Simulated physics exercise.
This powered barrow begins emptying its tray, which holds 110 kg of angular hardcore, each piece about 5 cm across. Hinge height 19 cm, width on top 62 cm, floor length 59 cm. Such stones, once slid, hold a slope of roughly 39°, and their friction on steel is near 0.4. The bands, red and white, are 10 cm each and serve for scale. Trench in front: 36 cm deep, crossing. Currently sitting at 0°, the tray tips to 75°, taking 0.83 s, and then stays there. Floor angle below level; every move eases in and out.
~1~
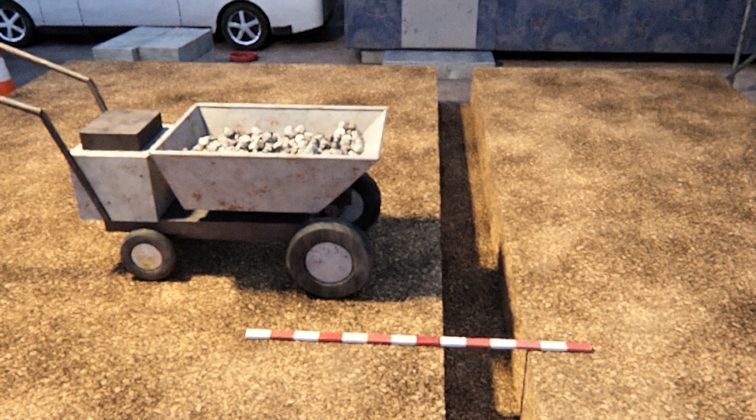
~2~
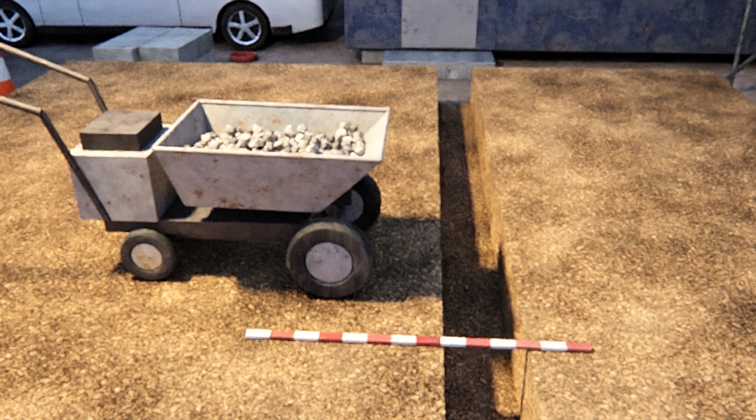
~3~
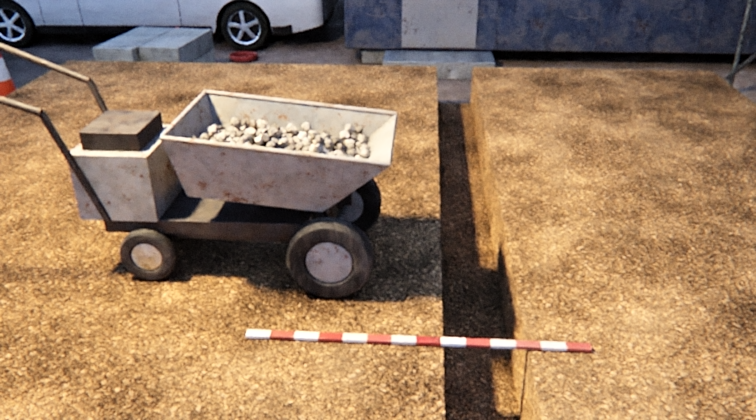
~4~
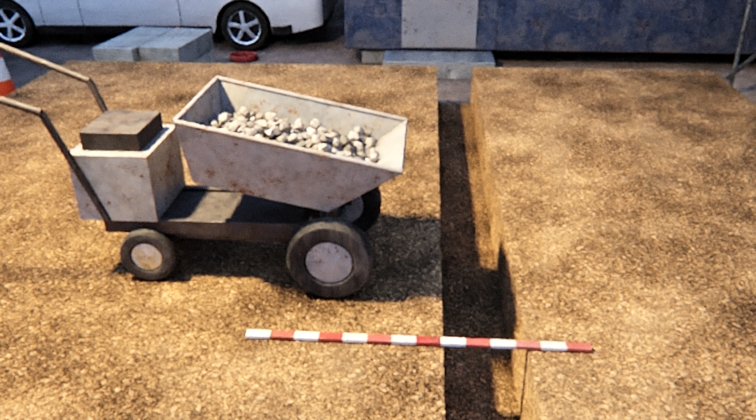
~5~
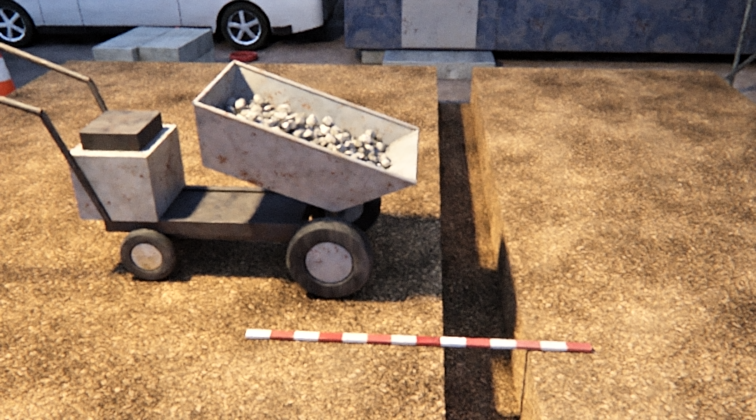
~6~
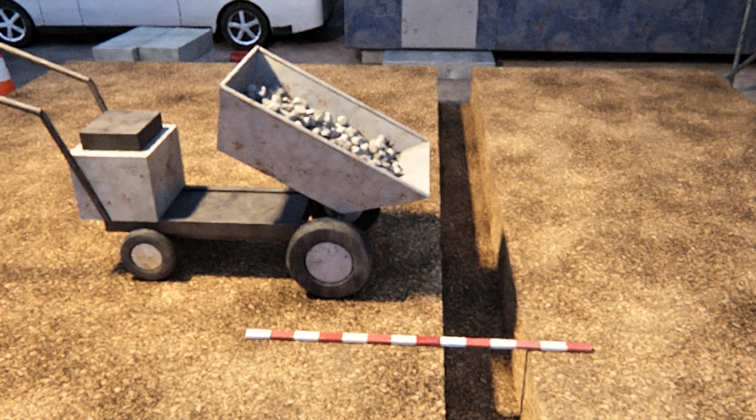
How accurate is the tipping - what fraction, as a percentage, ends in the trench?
Close to 91 in every hundred.
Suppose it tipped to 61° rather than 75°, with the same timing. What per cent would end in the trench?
Some 60% would finish there.
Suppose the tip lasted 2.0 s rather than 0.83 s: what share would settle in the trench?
About 100%.
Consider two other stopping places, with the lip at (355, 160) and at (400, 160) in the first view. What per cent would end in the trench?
Estimates: 100 % then 75 %.
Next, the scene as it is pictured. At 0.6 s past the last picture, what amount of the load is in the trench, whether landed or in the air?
Close to 35 per cent at that time.
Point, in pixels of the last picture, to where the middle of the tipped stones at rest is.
Their middle lands near (482, 312).
Then, 0.3 s after the last picture the floor is at 63°, 100 % in the tray; the foremost stones are at (444, 230).
Then, 0.6 s after the last picture the floor is at 75°, 66 % in the tray, 33 % in the trench, 1 % past the trench; the foremost stones are at (520, 271).
Then, 0.9 s after the last picture the floor is at 75°, 11 % in the tray, 80 % in the trench, 9 % past the trench; the foremost stones are at (621, 269).
Then, 2.9 s after the last picture the floor is at 75°, 0 % in the tray, 91 % in the trench, 9 % past the trench; the foremost stones are at (658, 261).
